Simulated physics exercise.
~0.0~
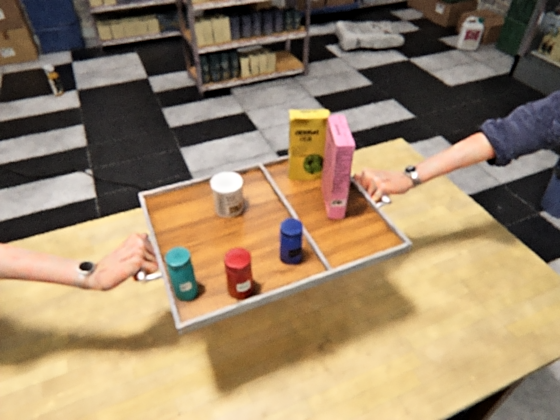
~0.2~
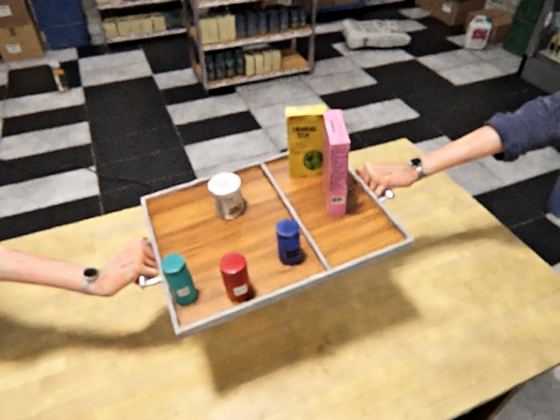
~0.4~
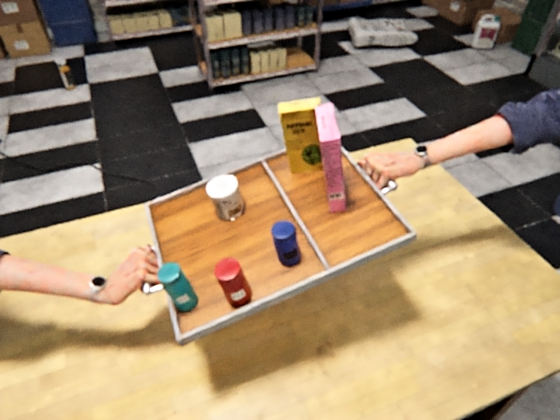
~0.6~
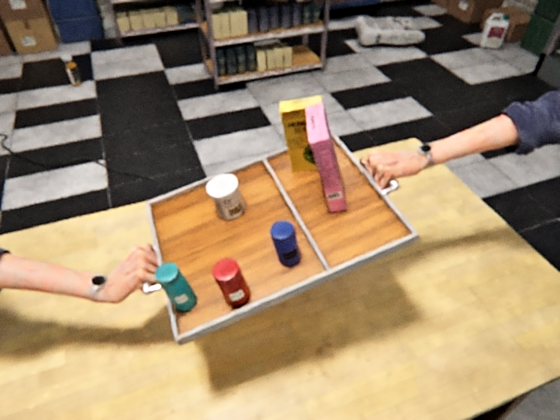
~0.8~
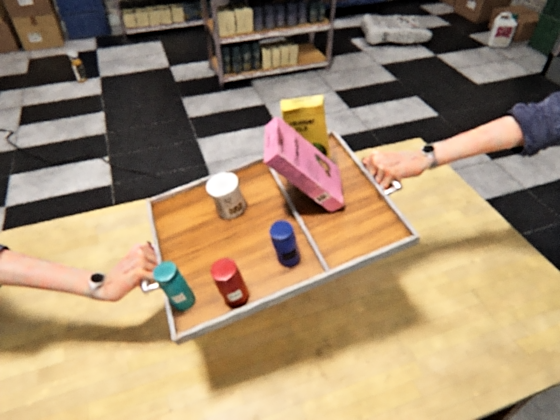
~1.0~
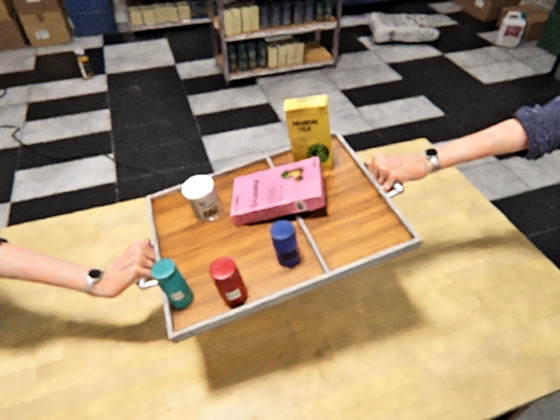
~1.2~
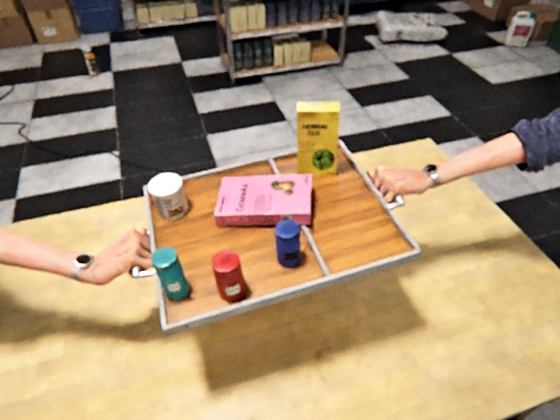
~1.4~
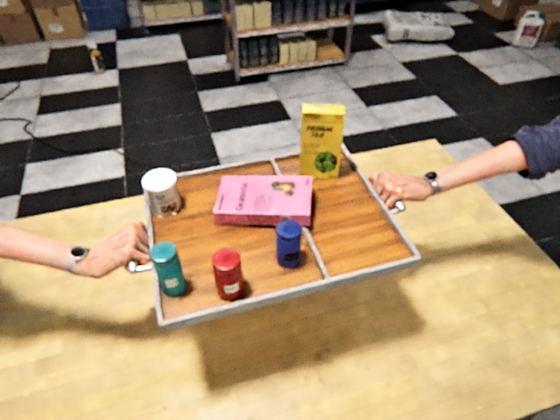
A wooden serving tray, held at each end by a hand above a table, carries a white tin, three shakers in turquoise, red and blue, and a pink and a yellow packet standing upright. The hands tip it so its left edge dips, and the pink packet starts to lean left. It topples across the divider onto its side, and the white tin slides left toward the rim. The hands bring the tray back to about level. The pink packet stays lying down, the tin rests near the left edge, and the others remain standing.
